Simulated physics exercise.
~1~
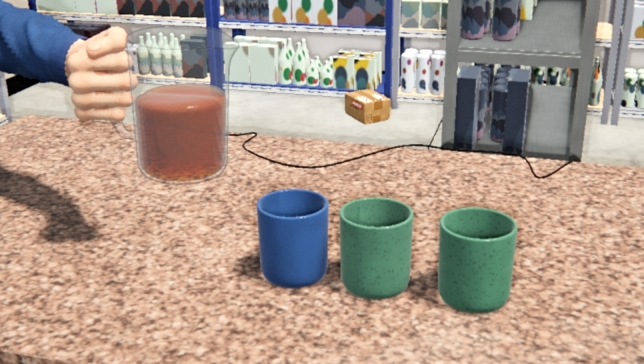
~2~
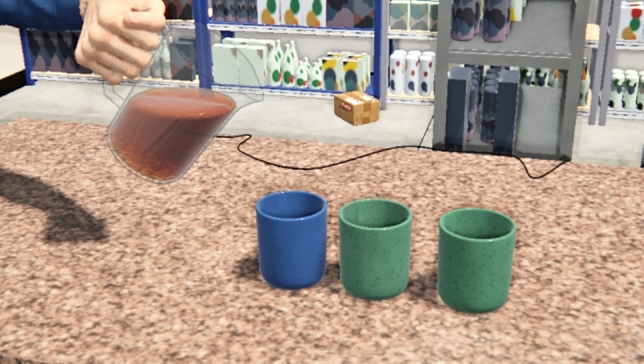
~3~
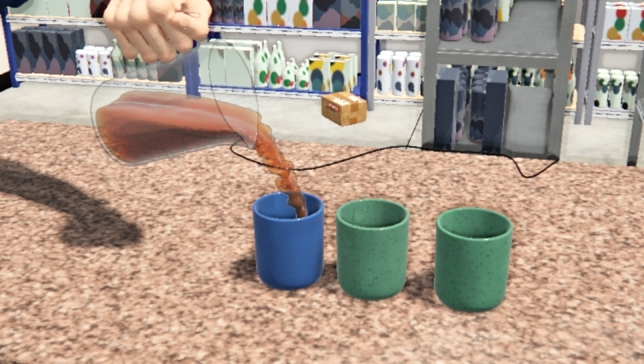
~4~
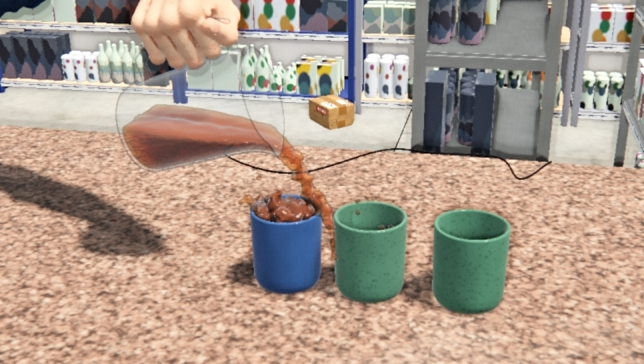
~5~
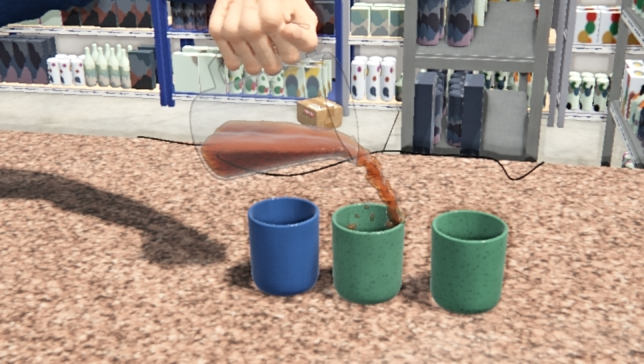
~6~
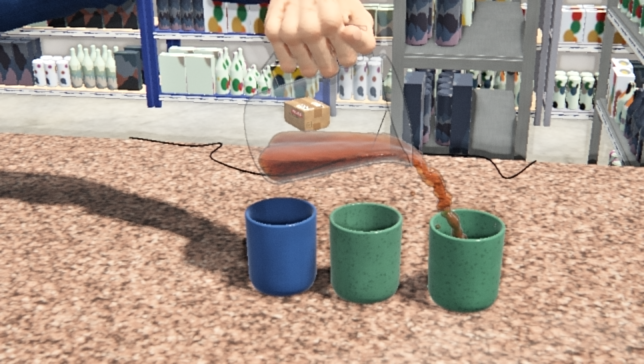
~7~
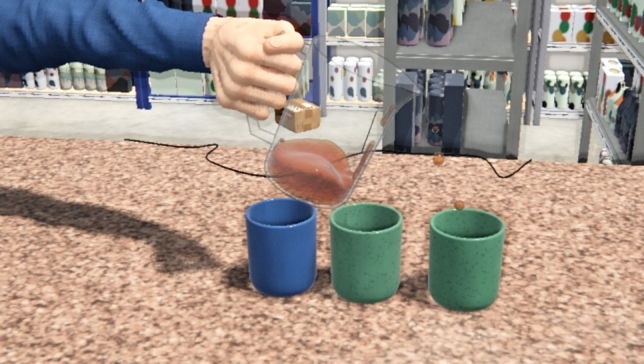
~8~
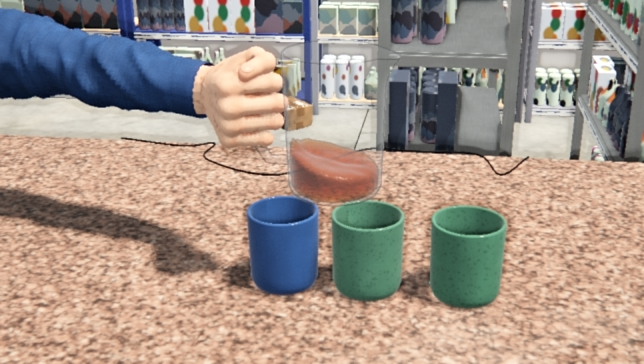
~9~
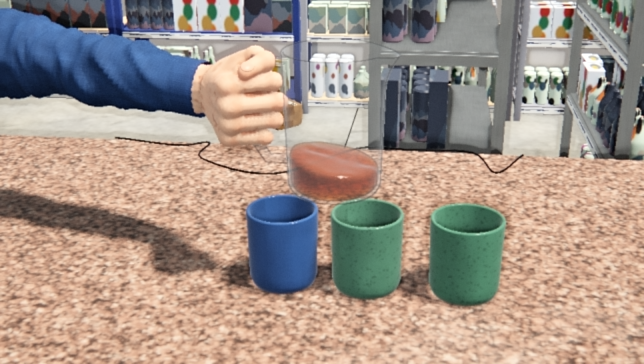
To begin with, a hand in a blue sleeve holds a clear pitcher of reddish-brown tea above a speckled worktop, to the left of one blue mug and two green mugs. The hand tips the pitcher steeply to the right, and a stream starts falling into the blue mug. Still pouring, the pitcher travels right, and the stream passes over the middle green mug and then reaches the right one. The hand then turns the pitcher back upright, and the stream breaks off into a few drops. Finally, the pitcher is held level behind the mugs, with some tea still inside.
